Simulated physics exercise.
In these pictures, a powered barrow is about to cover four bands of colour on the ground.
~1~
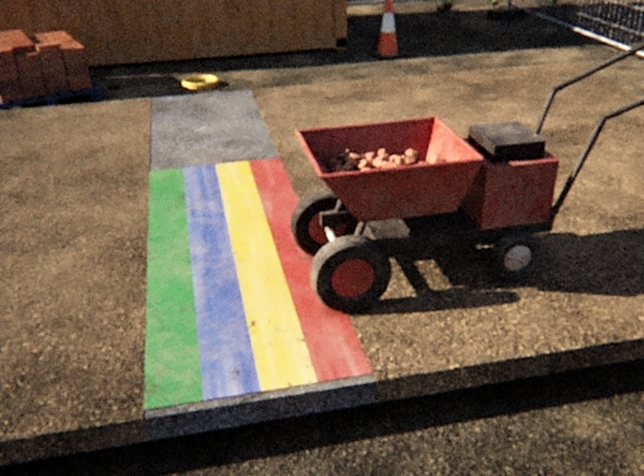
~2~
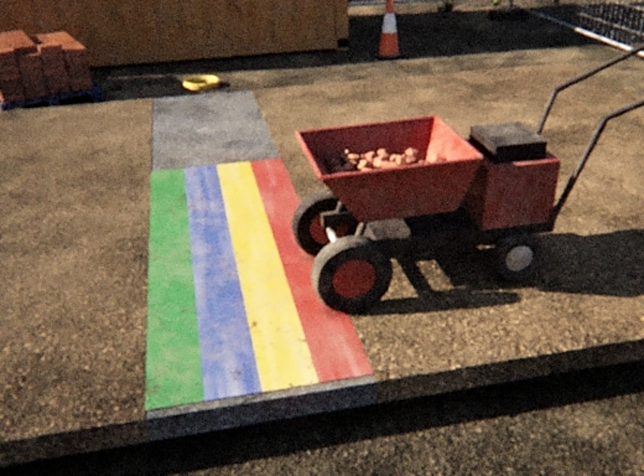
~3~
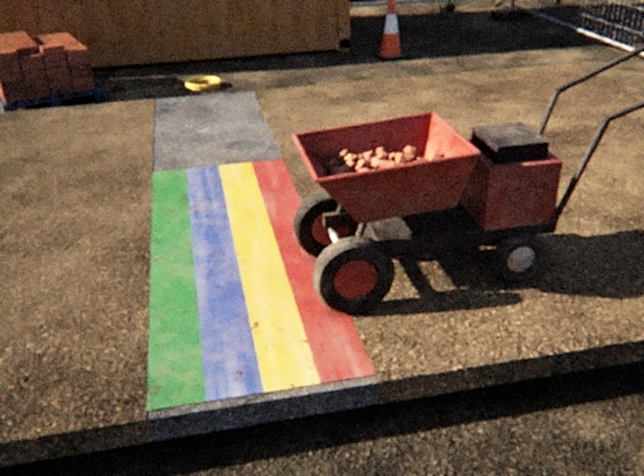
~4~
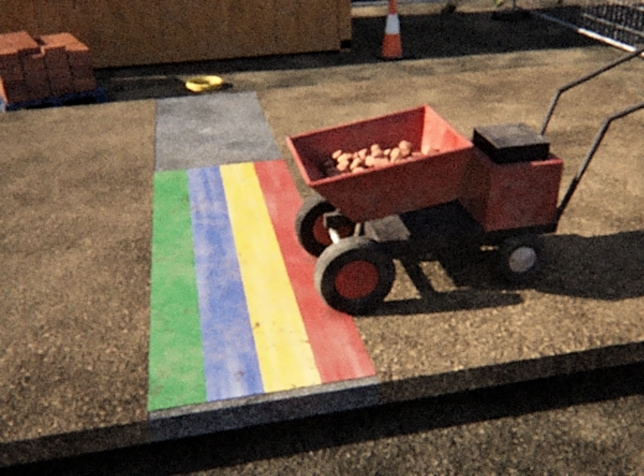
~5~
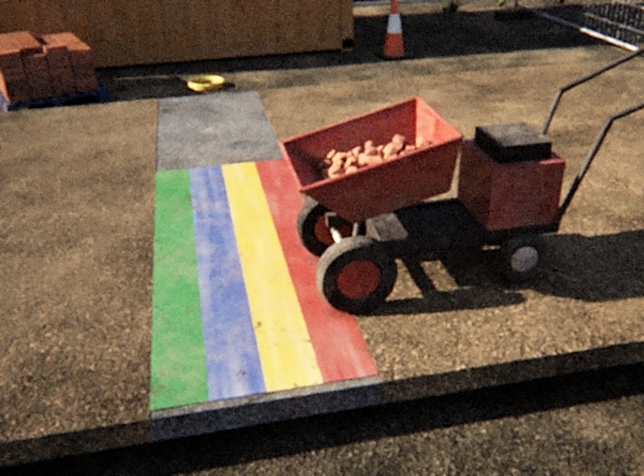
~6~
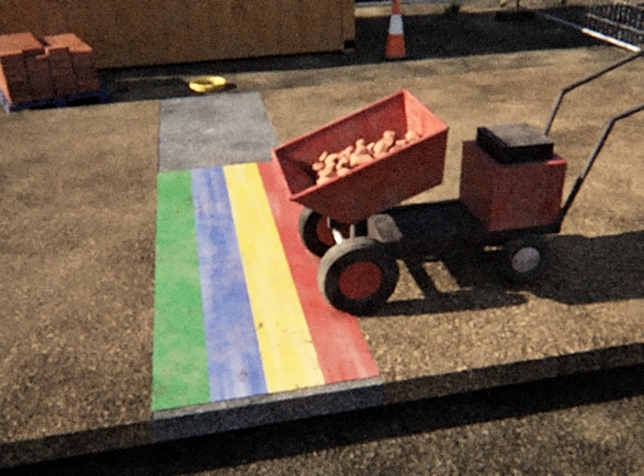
In this clip, a red powered barrow holding lumps of rubble stands beside green, blue, yellow and red strips on the ground; its skip starts level, then gradually tilts forward to the left, its back end rising.
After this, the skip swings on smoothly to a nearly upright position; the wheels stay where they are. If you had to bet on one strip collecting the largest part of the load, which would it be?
I would bet on the blue strip.
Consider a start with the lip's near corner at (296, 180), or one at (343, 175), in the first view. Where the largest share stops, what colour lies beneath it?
Try one: The green strip; try two: The blue one.
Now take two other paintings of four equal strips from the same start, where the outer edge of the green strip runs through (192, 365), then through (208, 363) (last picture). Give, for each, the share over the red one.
I'd estimate some 0 per cent, and then some 0 per cent.
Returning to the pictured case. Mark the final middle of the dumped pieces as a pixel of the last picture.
At about (196, 296), give or take.
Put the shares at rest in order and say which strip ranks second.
The strip in second place is the strip in green.
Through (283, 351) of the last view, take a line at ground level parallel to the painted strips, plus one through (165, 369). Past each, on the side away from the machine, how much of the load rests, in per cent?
About 100 and 30 %.
Just after the last frame, skip tipped steeply; every one in the skip.
A moment on, skip tipped right over; the larger part in the skip; roughly a quarter over the blue strip; just a few over the green strip.
Further on, skip tipped right over; about a tenth in the skip; roughly a third over the blue strip; roughly a third over the green strip; roughly a quarter off the paint.
When it is over, skip tipped right over; about a tenth in the skip; not one over the red strip; not one over the yellow strip; roughly half over the blue strip; roughly a third over the green strip; roughly a quarter off the paint.
